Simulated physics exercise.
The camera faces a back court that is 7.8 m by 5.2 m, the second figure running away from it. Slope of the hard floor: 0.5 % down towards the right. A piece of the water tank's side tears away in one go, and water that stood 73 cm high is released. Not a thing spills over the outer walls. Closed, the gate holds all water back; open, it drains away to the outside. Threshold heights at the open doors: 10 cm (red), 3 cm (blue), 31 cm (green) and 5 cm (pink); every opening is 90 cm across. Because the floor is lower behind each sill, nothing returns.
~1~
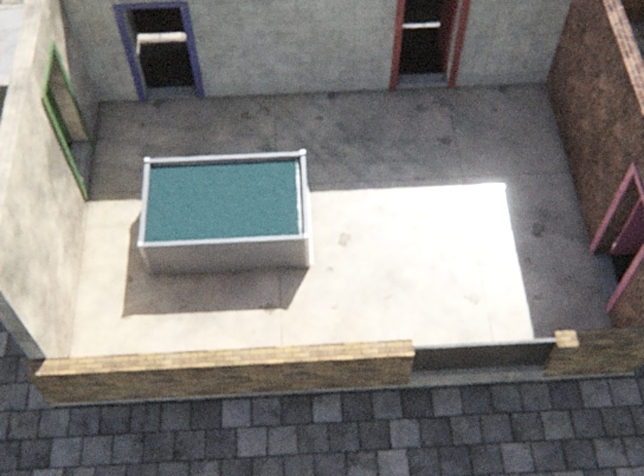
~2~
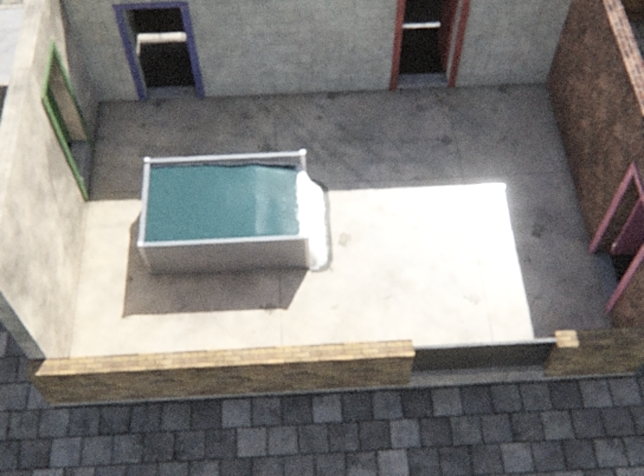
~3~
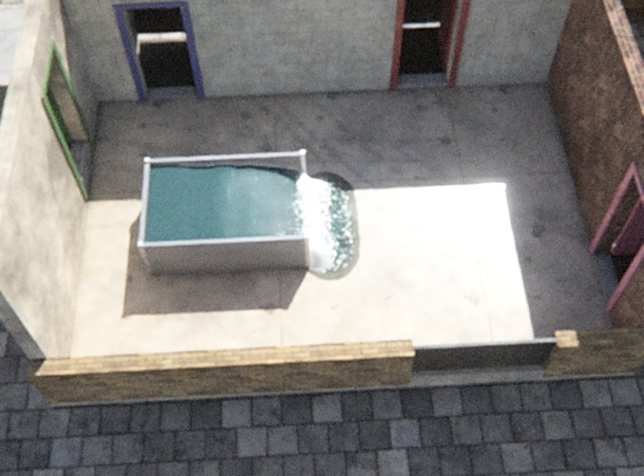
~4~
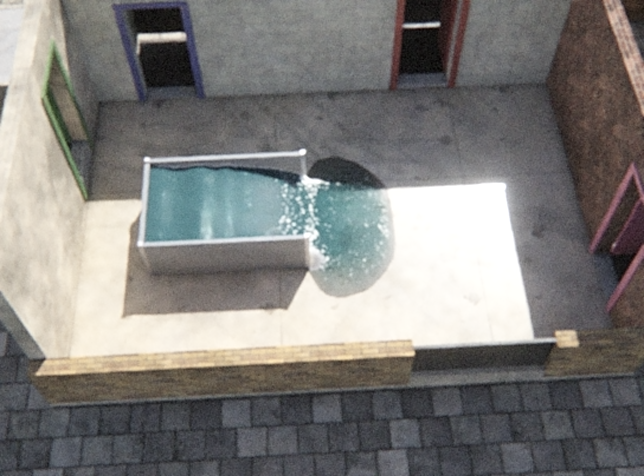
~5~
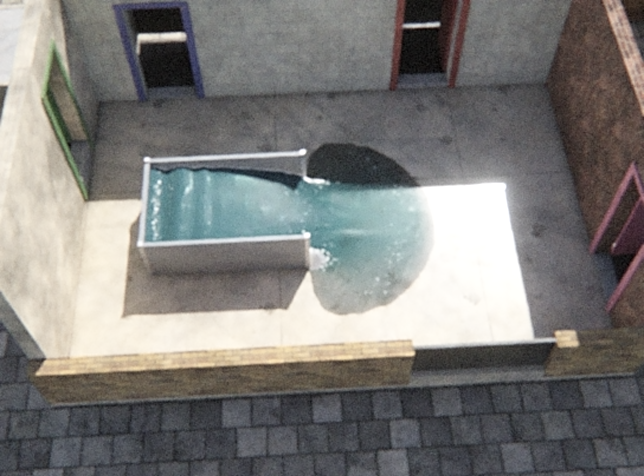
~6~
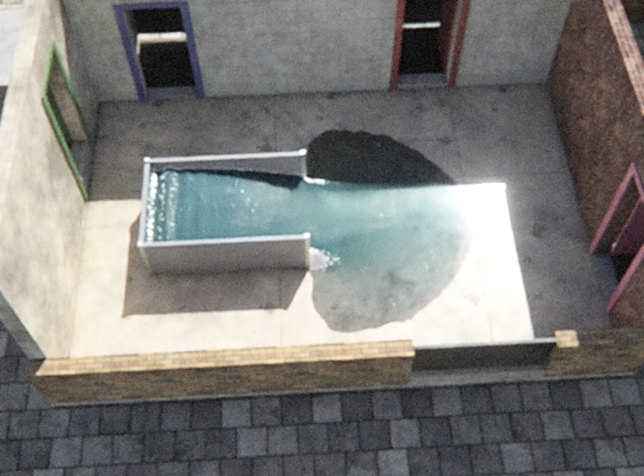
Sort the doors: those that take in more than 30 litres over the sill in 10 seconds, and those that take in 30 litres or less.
Sorted: The red door takes in 30 litres or less; the blue door takes in 30 litres or less; the green door takes in 30 litres or less; the pink door takes in more.
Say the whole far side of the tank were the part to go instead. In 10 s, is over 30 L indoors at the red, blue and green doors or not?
Then: Red short of it, blue beyond it, green short of it.
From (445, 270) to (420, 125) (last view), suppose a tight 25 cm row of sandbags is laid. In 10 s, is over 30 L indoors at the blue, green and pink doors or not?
Then: Blue below, green under, pink over.
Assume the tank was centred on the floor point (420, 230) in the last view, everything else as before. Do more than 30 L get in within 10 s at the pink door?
Well, pink ends up beyond the mark.
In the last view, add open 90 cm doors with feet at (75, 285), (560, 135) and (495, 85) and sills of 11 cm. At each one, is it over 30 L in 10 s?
Well, the first is on the low side, the second is on the high side, and the third is on the high side.
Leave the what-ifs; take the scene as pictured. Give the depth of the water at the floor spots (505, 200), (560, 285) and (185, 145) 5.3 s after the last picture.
About 10, 11 and 0 cm respectively.
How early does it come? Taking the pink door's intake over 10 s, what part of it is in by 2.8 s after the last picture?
By that time, around 50 per cent.
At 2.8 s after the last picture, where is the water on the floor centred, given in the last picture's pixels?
Centre: Roughly (446, 208) px.
Then, 0.7 s after the last picture water covers 45 % of the floor and is deepest (31 cm) near (315, 226); red door not reached, blue door not reached, green door not reached, pink door 4 cm at the sill, 0 L in.
Then, 1.5 s after the last picture water covers 55 % of the floor and is deepest (38 cm) near (616, 350); red door 10 cm at the sill, 0 L in, blue door not reached, green door not reached, pink door 19 cm at the sill, 47 L in.
Then, 2.8 s after the last picture water covers 55 % of the floor and is deepest (28 cm) near (546, 94); red door 7 cm at the sill, 1 L in, blue door not reached, green door not reached, pink door 23 cm at the sill, 185 L in.
Then, 5.3 s after the last picture water covers 60 % of the floor and is deepest (13 cm) near (598, 284); red door 9 cm at the sill, 7 L in, blue door not reached, green door not reached, pink door 13 cm at the sill, 322 L in.
Then, 9.3 s after the last picture water covers 95 % of the floor and is deepest (10 cm) near (94, 138); red door 6 cm at the sill, 8 L in, blue door 3 cm at the sill, 0 L in, green door 7 cm at the sill, 0 L in, pink door 8 cm at the sill, 377 L in.
